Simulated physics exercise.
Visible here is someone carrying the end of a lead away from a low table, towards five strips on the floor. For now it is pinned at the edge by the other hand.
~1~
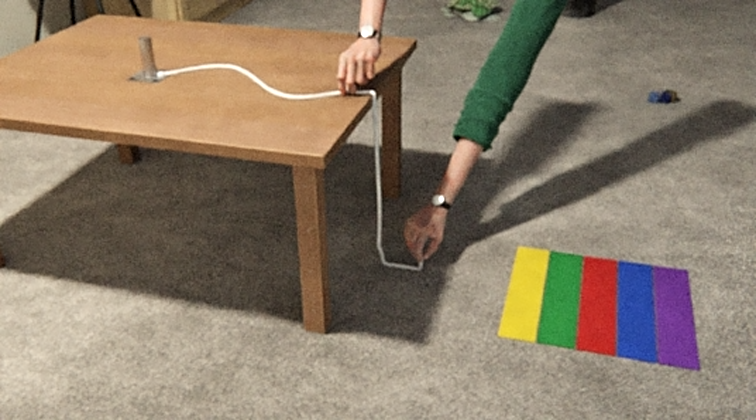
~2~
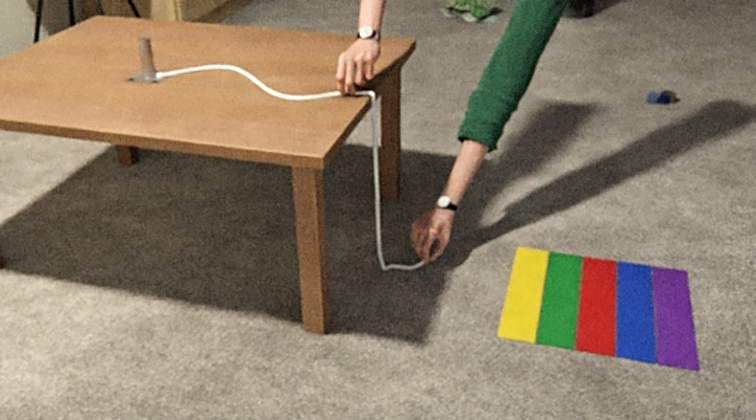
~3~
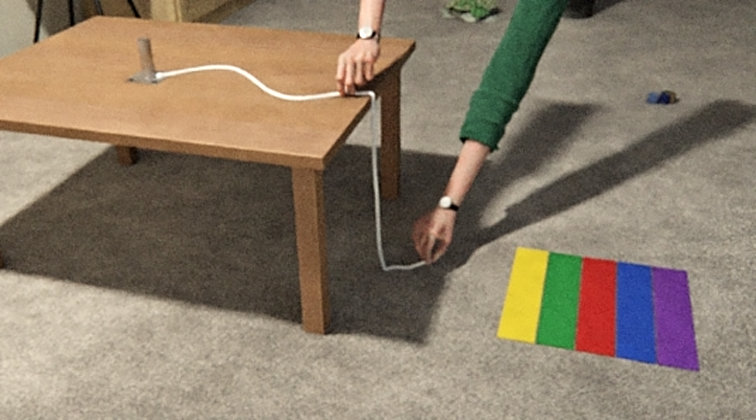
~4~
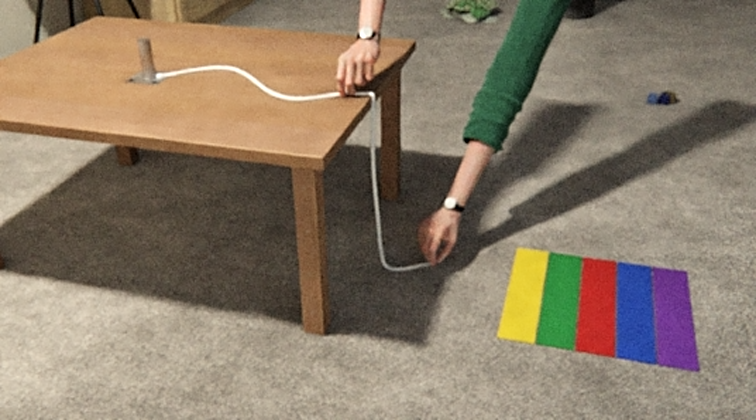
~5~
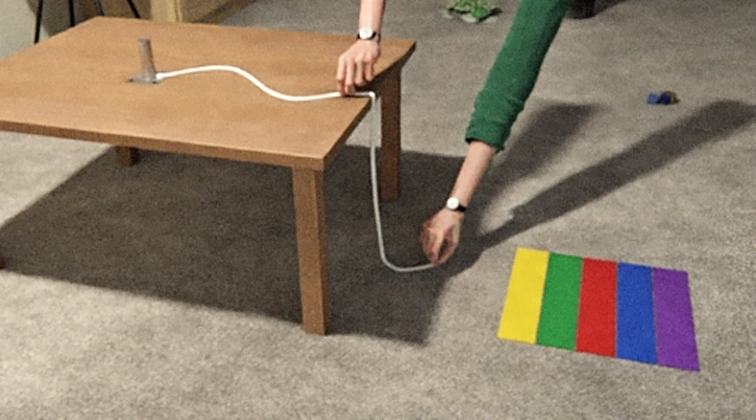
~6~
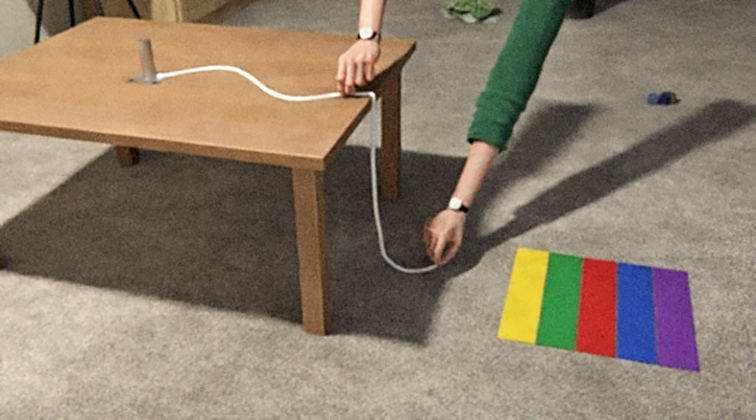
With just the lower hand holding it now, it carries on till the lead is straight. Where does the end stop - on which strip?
On the red strip.
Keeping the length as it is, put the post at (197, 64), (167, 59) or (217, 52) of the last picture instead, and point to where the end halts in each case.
You'd find it around (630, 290), then (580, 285), and finally (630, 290).
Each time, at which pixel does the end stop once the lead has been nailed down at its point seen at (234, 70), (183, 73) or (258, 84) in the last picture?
For the three tries you'd see (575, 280), (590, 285) and (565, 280).
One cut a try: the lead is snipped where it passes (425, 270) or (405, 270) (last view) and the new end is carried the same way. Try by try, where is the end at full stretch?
You'd find it around (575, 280) the first time and around (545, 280) the second.
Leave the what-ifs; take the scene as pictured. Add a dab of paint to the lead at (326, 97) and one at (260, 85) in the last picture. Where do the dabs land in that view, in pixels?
About (371, 99), and the other about (287, 89).
Soon after, end near (527, 275); over yellow.
After that, end near (575, 282); over green.
At the stop, end near (602, 286); over red. Over red.
